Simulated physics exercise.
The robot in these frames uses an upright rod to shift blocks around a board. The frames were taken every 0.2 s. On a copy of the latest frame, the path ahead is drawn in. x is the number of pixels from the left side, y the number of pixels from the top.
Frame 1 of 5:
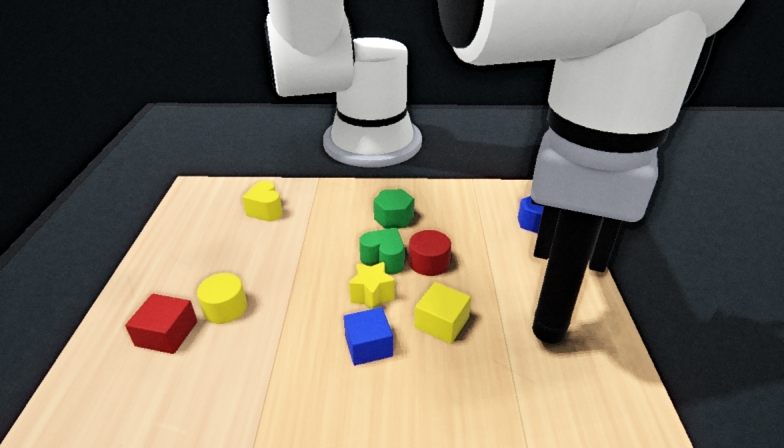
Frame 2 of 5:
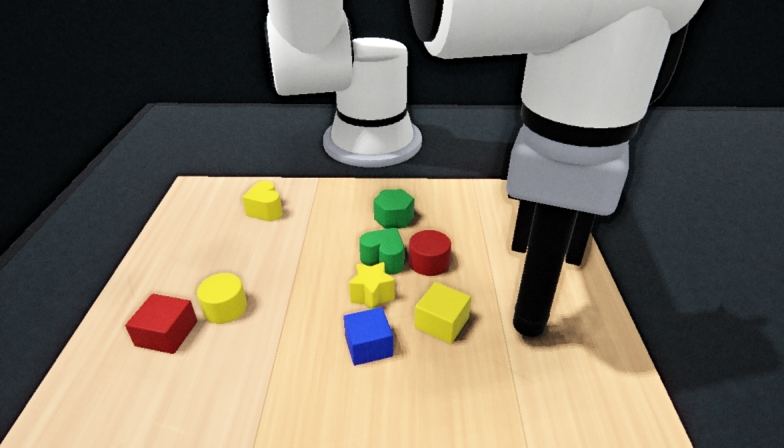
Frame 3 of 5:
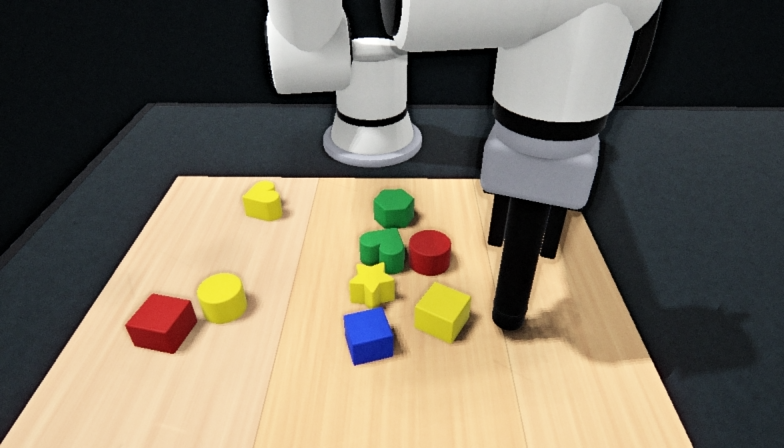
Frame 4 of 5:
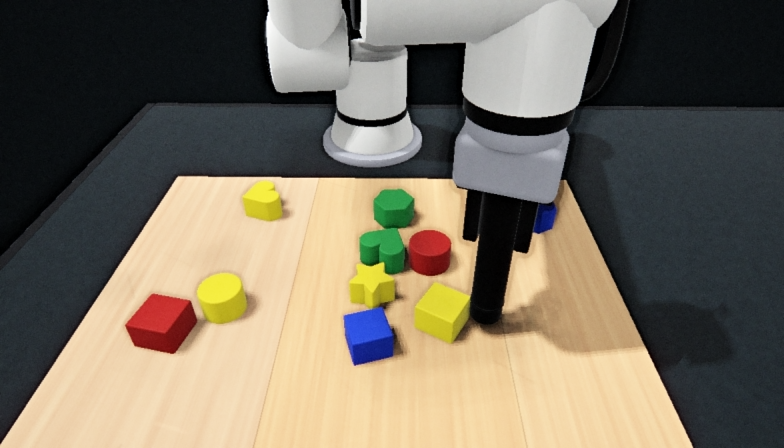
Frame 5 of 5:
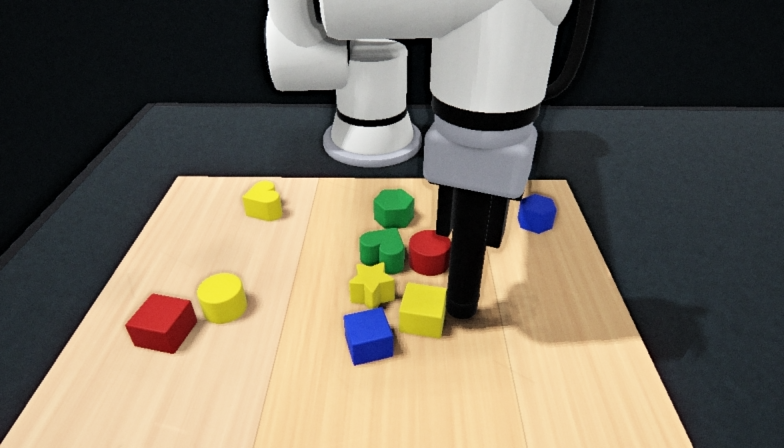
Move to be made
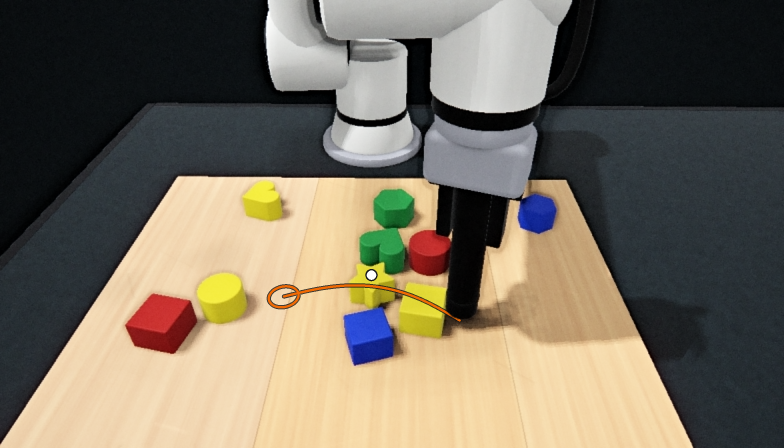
The clip shows a robot arm moving an upright black rod leftward across a wooden board scattered with red, yellow, green and blue blocks, then pushing the yellow square block slightly left, while the other blocks stay in place.
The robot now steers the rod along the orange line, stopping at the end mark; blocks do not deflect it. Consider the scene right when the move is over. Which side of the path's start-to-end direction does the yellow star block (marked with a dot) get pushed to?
It is displaced to the left.
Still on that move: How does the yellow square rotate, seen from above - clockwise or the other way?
It ends up turned anticlockwise.
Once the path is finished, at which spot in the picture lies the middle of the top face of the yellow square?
Final place: (381, 294).
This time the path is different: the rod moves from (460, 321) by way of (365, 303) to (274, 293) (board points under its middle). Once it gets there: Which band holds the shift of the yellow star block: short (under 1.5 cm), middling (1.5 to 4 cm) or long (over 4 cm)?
The block shifts more than 4 cm.
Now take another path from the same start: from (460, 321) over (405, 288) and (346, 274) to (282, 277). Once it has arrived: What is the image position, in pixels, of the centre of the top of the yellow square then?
Near (394, 294).
The drawn path runs from (460, 321) over (405, 293) and (345, 286) to (284, 297); the dot is on the yellow star block.
On the path given first. One third of the way, rod (404, 282); blue square (364, 328); yellow star block (356, 272), turned 15° clockwise; yellow square (386, 294), turned 65° anticlockwise.
Two thirds of the way, rod (344, 274); blue square (364, 329); yellow star block (314, 272); yellow square (381, 294), turned 80° anticlockwise.
At the end, rod (282, 285); yellow disc (203, 289); blue square (364, 329); yellow star block (249, 284); yellow square (381, 294), turned 80° anticlockwise.
